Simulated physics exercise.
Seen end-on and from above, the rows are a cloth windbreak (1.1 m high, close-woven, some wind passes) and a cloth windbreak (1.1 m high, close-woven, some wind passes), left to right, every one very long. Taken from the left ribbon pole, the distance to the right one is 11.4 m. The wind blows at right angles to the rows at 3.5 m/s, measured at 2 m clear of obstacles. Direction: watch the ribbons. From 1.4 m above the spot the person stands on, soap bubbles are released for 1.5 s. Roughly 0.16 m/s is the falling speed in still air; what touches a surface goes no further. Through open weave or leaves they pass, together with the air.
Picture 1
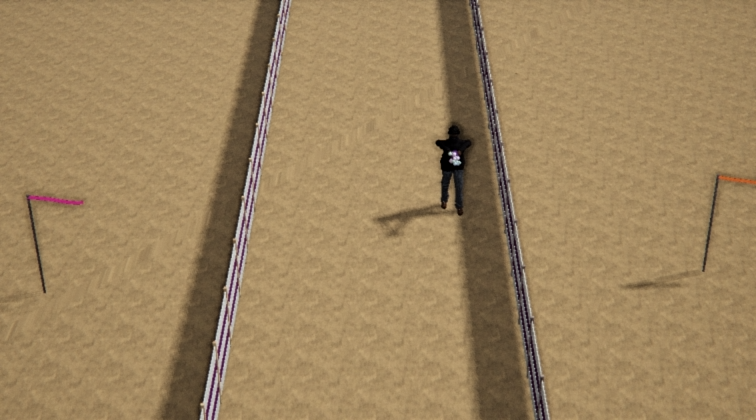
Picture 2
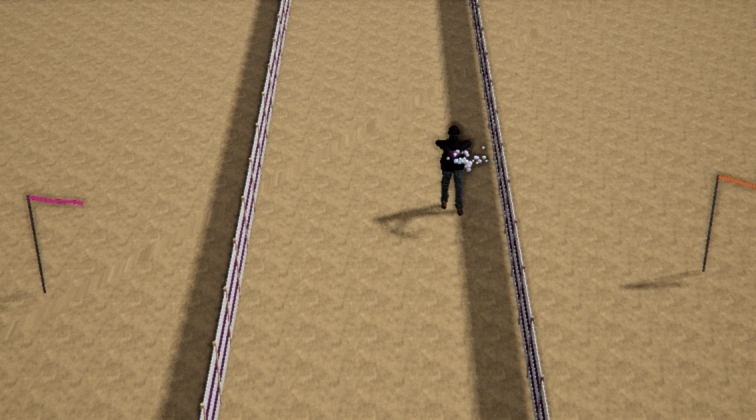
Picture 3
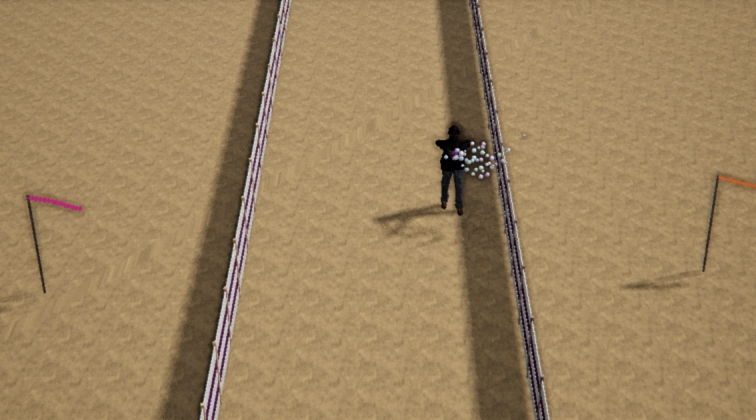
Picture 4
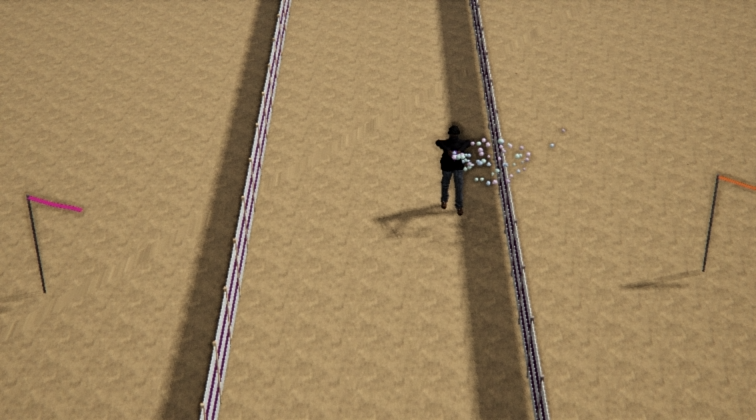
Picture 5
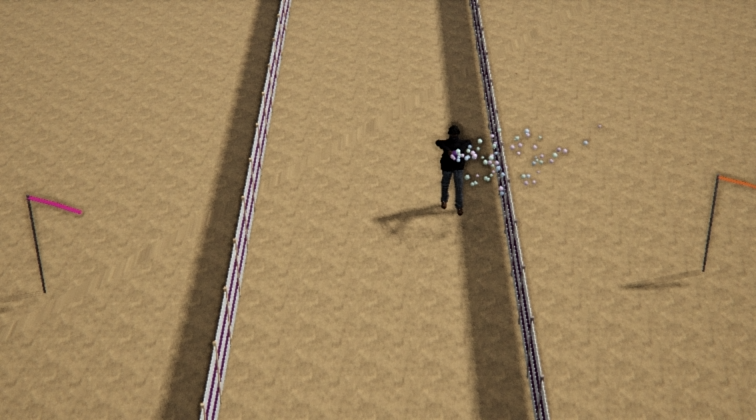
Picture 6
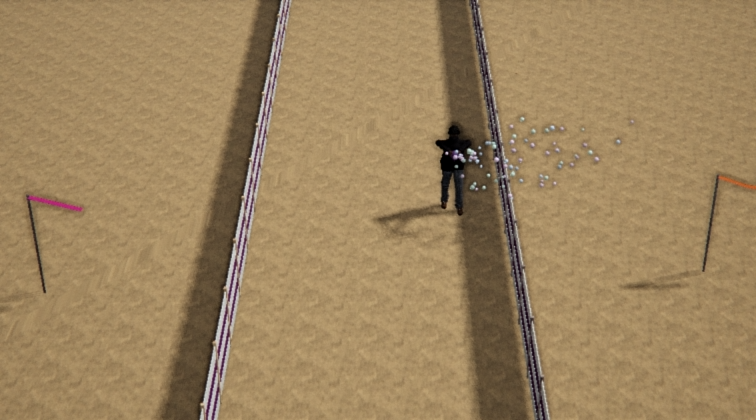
To begin with, a dark-clothed person stands between two long barriers on sandy ground, a small cluster of pale bubbles at their upper body, with ribbons on poles at either side. The bubbles then spread rightward, crossing the right barrier and scattering wider, while the person stays still and the pink ribbon dips slightly.
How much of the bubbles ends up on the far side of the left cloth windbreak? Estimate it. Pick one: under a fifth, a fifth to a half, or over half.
Under a fifth.
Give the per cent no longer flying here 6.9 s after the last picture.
Looks like some 45 percent to me.
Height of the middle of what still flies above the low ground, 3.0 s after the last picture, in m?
The middle is at about 1.0 m above the low ground.
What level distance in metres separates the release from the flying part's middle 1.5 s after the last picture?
My estimate would be some 2.5 metres.
Then, 1.5 s after the last picture, 0 % is beyond the left cloth windbreak; 2 % has touched down or left; the middle of what still flies is 1.2 m above the low ground, near (606, 168).
Then, 3.0 s after the last picture, 0 % is beyond the left cloth windbreak; 11 % has touched down or left; the middle of what still flies is 0.9 m above the low ground, near (736, 181).
Then, 6.9 s after the last picture, 0 % is beyond the left cloth windbreak; 47 % has touched down or left.
Then, 19.0 s after the last picture, 0 % is beyond the left cloth windbreak; 99 % has touched down or left.
Then, 44.0 s after the last picture, 0 % is beyond the left cloth windbreak; 100 % has touched down or left.
